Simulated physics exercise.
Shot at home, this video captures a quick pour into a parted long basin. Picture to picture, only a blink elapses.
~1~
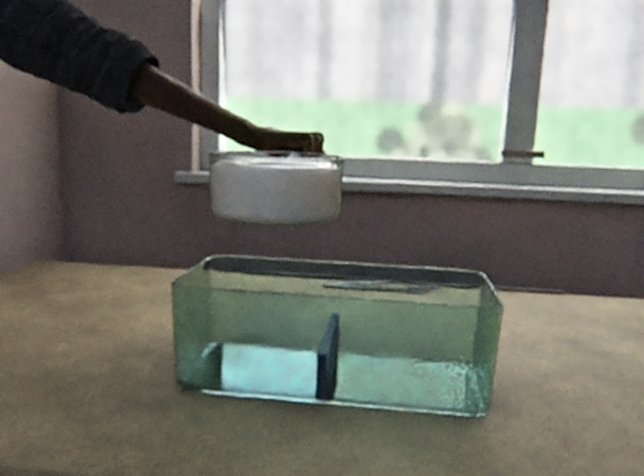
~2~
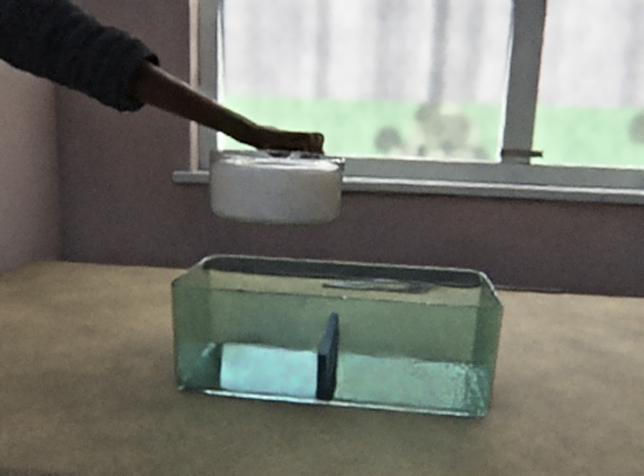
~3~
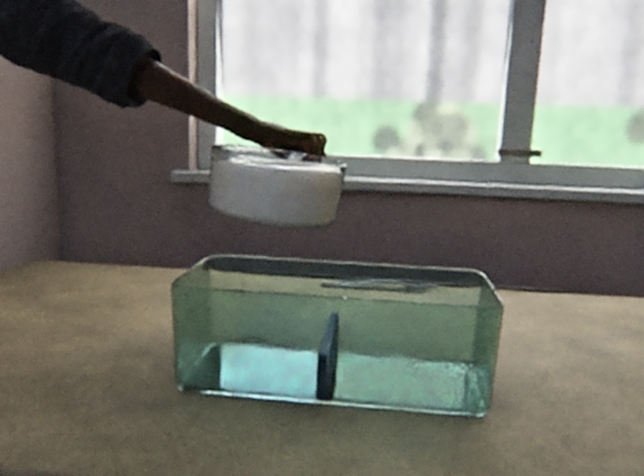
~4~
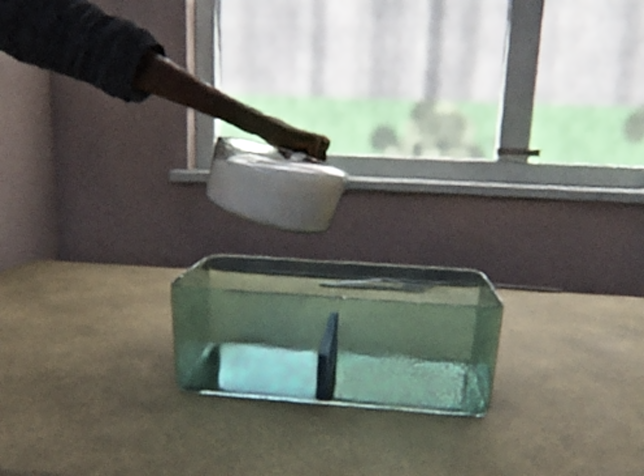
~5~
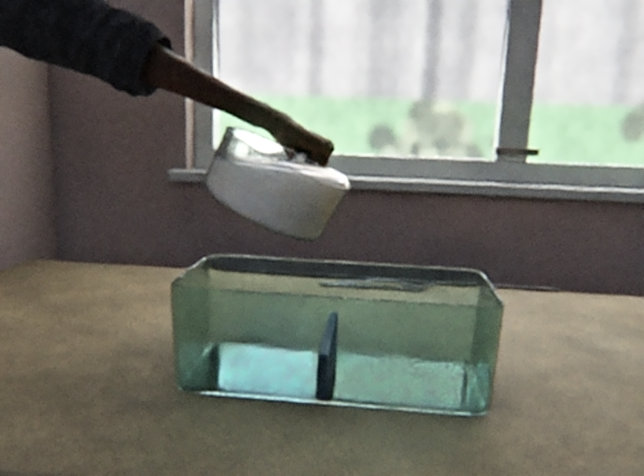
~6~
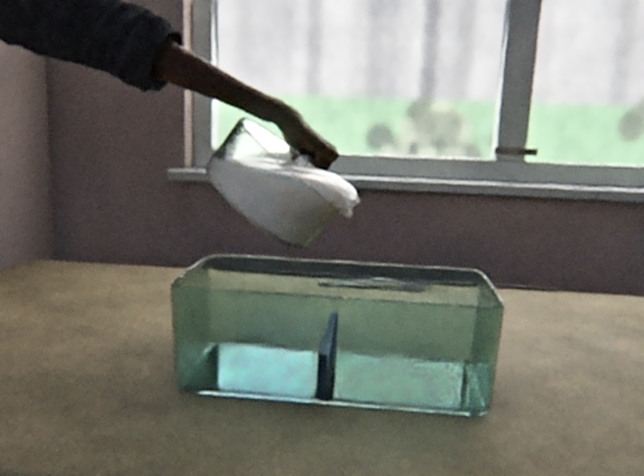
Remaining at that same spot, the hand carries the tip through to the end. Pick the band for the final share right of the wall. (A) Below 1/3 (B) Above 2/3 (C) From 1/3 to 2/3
The answer is B.
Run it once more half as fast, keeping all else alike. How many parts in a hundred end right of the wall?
Roughly 85 percent.
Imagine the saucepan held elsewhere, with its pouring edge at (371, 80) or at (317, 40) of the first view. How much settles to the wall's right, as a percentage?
Roughly 85 percent on the first try and 70 percent on the second.
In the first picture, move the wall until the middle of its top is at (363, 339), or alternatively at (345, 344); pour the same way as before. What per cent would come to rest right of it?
It works out to around 45 per cent for the first and around 55 per cent for the second.
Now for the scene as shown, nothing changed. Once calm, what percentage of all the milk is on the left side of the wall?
I'd say close to 25 per cent.
A moment on, the saucepan is tipped right over and 12 per cent is still to pour, 2 is left of the wall and 63 right of it.
Next, the saucepan is tipped right over and 1 per cent is still to pour, 19 is left of the wall and 74 right of it.
Then the saucepan is tipped right over and 0 per cent is still to pour, 24 is left of the wall and 75 right of it.
Later the saucepan is tipped right over and 0 per cent is still to pour, 24 is left of the wall and 75 right of it.
Finally, 24 per cent lies left of the wall, 75 right of it and 1 outside.
